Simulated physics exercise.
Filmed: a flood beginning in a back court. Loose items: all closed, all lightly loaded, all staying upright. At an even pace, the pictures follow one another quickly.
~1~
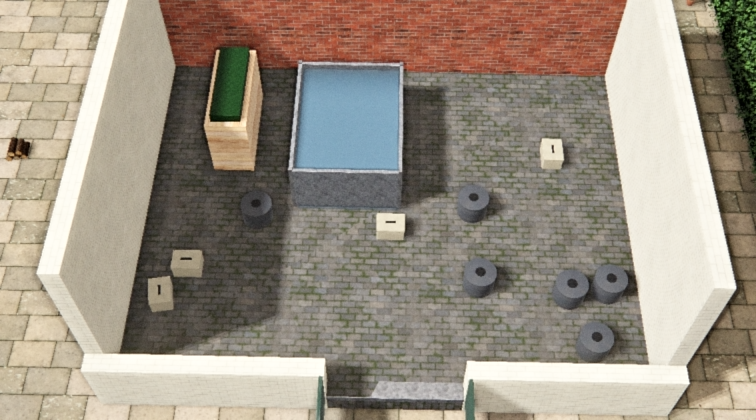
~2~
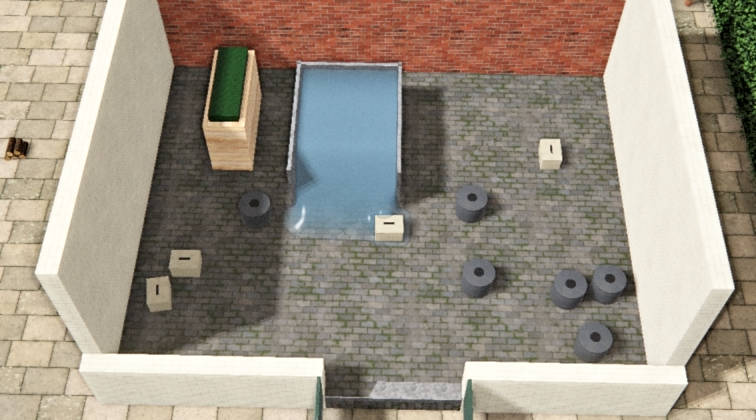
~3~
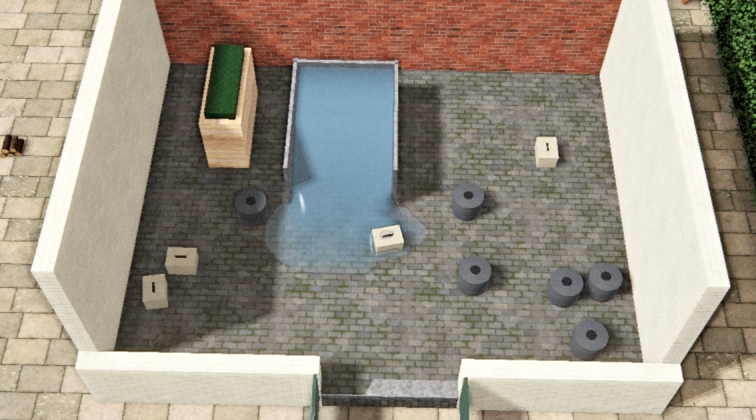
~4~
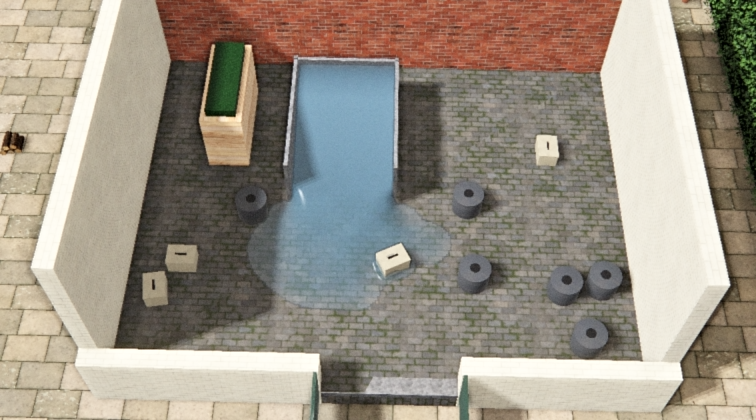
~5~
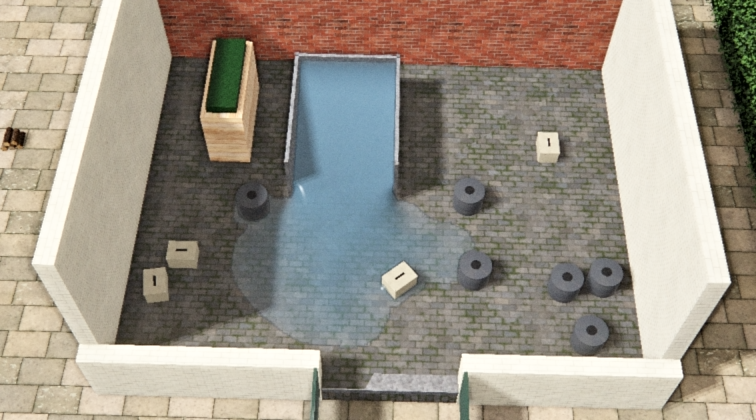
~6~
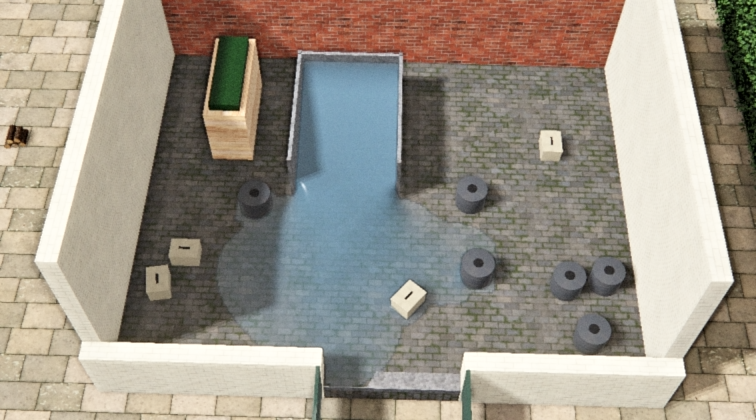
A walled back court of grey brick paving, with a red brick wall at the rear and pale walls around it, is seen from high above by a camera that drifts very slightly. A blue pool of water stands near the rear beside a green-topped wooden box, with cream boxes and dark round tubs scattered about. The pool's front disappears, water fans forward across the paving, and the nearest cream box turns and slides toward the front right while the others stay put.
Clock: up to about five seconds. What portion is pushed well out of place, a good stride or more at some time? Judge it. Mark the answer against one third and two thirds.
One to two thirds of them.
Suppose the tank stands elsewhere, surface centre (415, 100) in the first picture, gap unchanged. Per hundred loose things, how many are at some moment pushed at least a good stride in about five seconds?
I reckon around 60 percent of them.
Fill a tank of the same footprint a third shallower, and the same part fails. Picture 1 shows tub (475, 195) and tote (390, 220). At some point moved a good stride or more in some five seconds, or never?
So the first came up short, and the second made it that far.
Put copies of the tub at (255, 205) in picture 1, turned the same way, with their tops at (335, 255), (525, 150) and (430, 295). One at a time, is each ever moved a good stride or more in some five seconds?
Shoved clear, stays put, shoved clear.
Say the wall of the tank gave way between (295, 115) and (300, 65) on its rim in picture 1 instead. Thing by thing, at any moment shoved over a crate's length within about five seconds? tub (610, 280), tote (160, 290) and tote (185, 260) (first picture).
Object by object: Short of it, covered the distance, covered the distance.
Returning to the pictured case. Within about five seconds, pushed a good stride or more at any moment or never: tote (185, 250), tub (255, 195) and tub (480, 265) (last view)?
Taking them as listed, the first cleared the mark, the next remained nearby, and the last cleared the mark.
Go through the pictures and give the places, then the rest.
In the first picture, a tote at (391, 222) rests on the ground; a tub at (480, 272) rests on the ground; 0 of 10 have shifted.
In the second picture, a tote at (389, 224), on the bottom; a tub at (479, 272), on the bottom; 0 of 10 have shifted.
In the third picture, a tote at (388, 236), on the bottom, close to its start; a tub at (475, 270), on the bottom; 1 of 10 have shifted.
In the fourth picture, a tote at (393, 257) rests on the ground, a stride from its start; a tub at (475, 268) rests on the ground; 1 of 10 have shifted.
In the fifth picture, a tote at (400, 276) rests on the ground, a stride from its start; a tub at (476, 265) rests on the ground; 1 of 10 have shifted.
In the sixth picture, a tote at (409, 296), on the bottom, a stride from its start; a tub at (478, 263), on the bottom; 1 of 10 have shifted.
A moment on, 1 of 10 are well off their spots; 0 afloat.
Next, 2 of 10 are well off their spots; 0 afloat.
Later, 4 of 10 are well off their spots; 1 afloat.
In the end, 6 of 10 are well off their spots, and 6 have been at some point; 2 afloat.
